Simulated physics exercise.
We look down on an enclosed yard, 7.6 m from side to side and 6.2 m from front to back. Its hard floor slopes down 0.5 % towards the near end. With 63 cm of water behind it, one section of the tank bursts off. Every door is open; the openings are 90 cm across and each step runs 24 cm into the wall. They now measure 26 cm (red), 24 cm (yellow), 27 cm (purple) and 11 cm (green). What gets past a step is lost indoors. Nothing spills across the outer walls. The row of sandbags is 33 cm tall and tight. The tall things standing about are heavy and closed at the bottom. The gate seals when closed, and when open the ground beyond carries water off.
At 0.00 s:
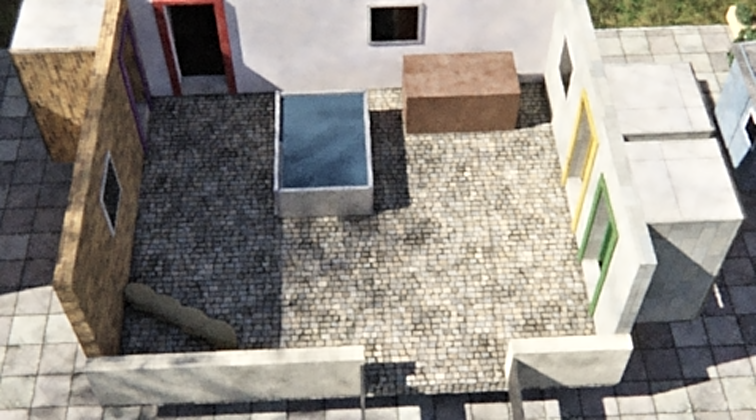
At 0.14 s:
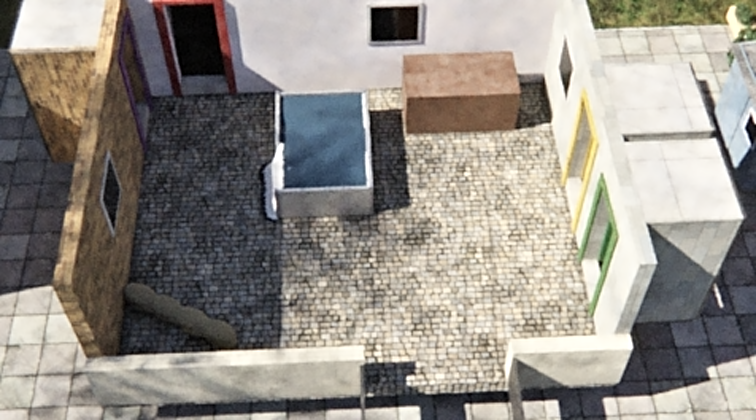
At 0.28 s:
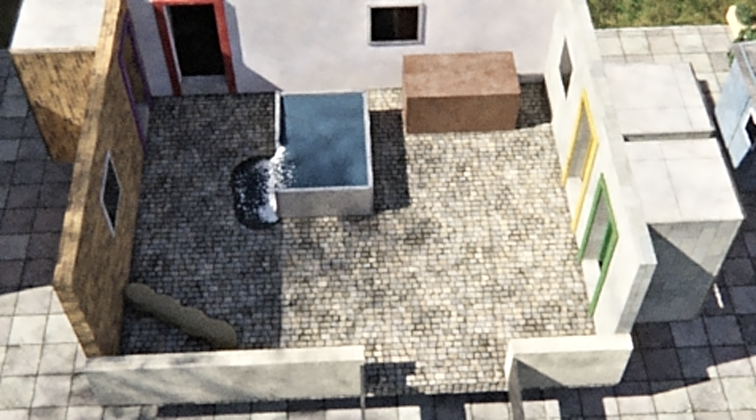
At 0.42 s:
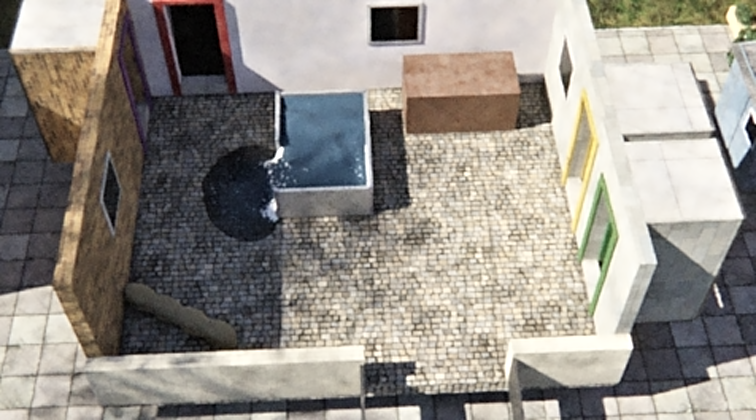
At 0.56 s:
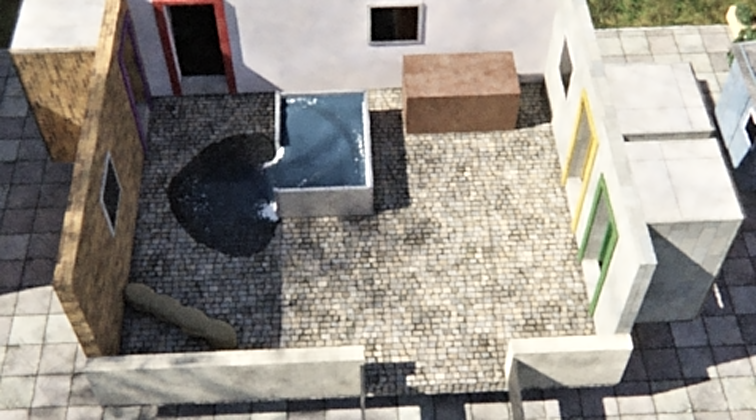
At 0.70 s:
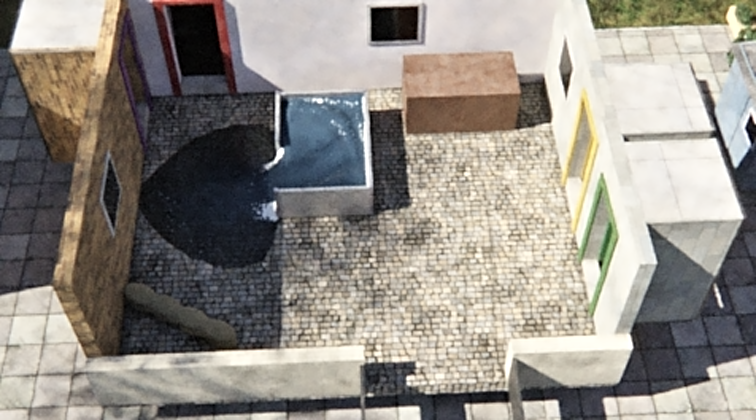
Water bursts from the left side of a pale, open-topped tank standing near the back wall of a walled cobbled yard, seen from high above by a still camera. A red-edged doorway stands behind it at left, a brown block to its right, yellow and green doorways along the right wall. The dark sheet spreads leftward across the cobbles, widening toward the tan wall, while the tank's surface ripples and churns white.
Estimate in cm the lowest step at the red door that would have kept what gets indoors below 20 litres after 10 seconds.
It would have to be roughly 12 cm high.
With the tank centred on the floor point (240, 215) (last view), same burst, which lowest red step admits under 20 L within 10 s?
Then roughly 18 cm.
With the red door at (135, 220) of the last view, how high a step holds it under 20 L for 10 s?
Roughly 26 cm.
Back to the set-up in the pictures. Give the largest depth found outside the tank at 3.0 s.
Roughly 26 cm.
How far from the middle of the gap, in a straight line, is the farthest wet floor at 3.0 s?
Roughly 4.4 m.
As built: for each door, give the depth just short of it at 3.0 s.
In cm: Red 16, yellow 0, purple 13, green 0.
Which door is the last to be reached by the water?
Last comes the yellow one.
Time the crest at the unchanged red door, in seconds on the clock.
Near 3.0 s.
After 1.4 s water covers 20 % of the floor, deepest (34 cm) near (272, 204); it has not reached the red door.
After 3.0 s water covers 30 % of the floor, deepest (26 cm) near (134, 242); 16 cm at the red door, 0 litres in over its 26 cm step.
After 10.0 s water covers 90 % of the floor, deepest (9 cm) near (525, 316); 6 cm at the red door, 0 litres in over its 26 cm step.
At the red door as built, the water arrived by 2.0 s and peaked near 16 cm at 3.0 s.
Run again over the same 10 s with other heights there, 27 litres in over 11 cm, 14 litres over 13 cm. The limit of 20 litres is kept from about 12 cm up.
